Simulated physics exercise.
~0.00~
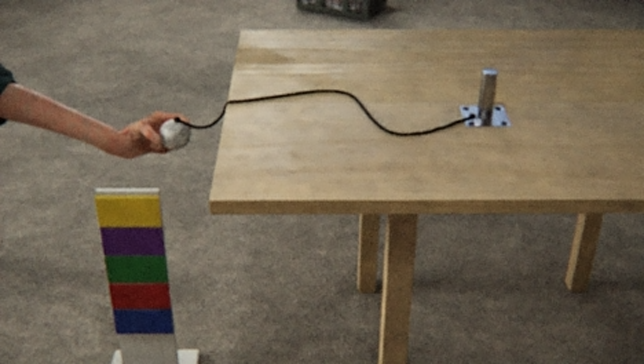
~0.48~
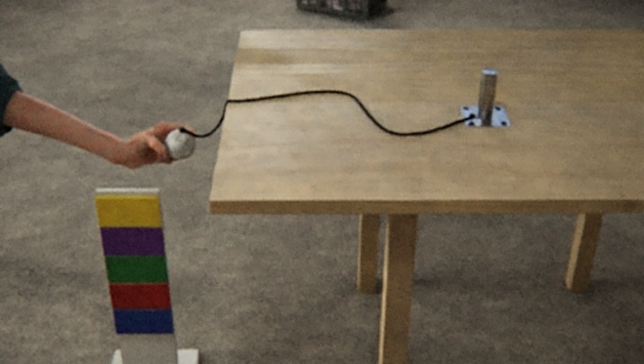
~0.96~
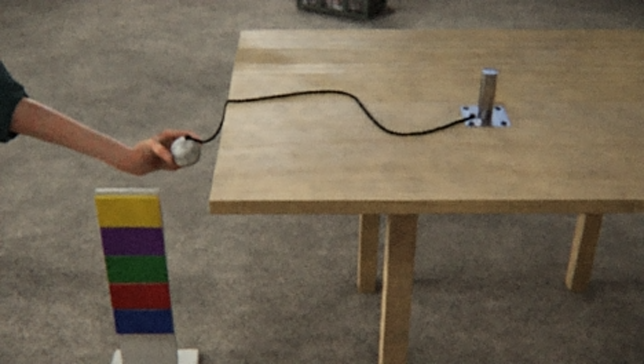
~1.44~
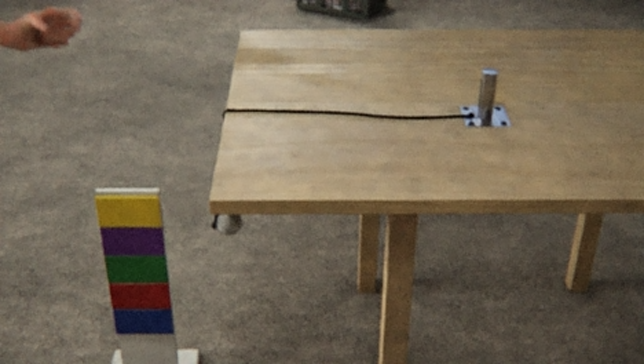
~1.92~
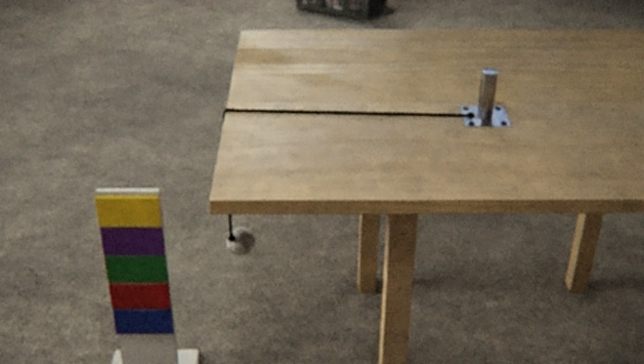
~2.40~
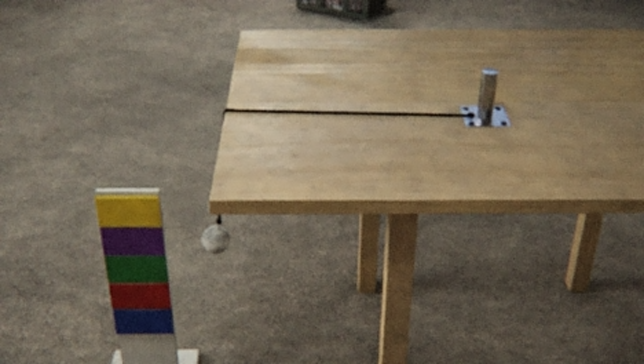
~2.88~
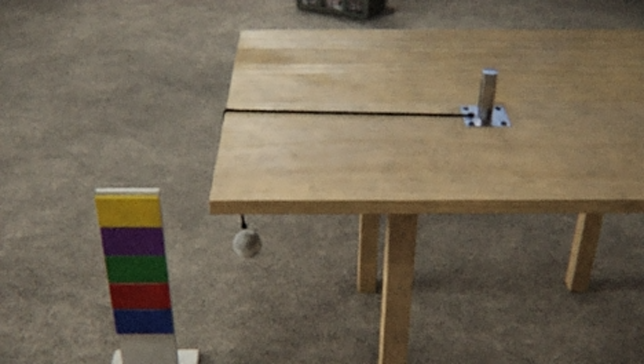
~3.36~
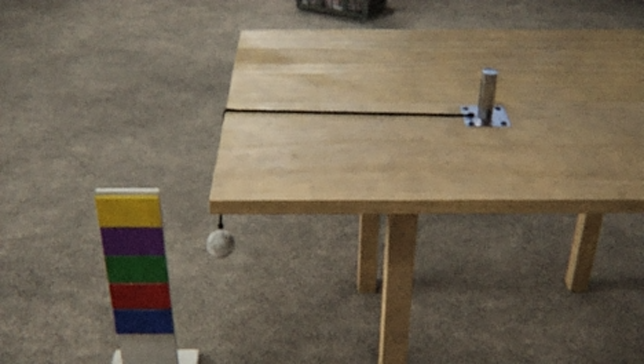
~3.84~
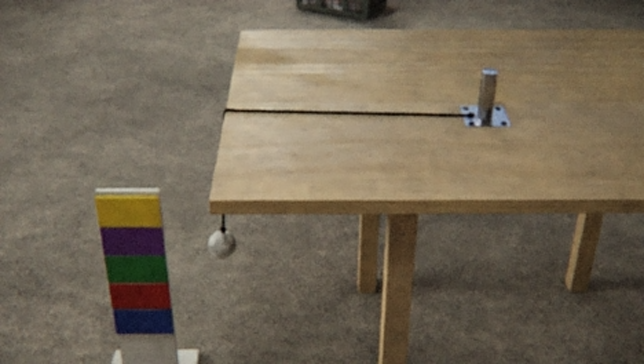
A hand releasing a white ball tied to a desk post, the ball dropping, swinging and hanging level with the purple band.
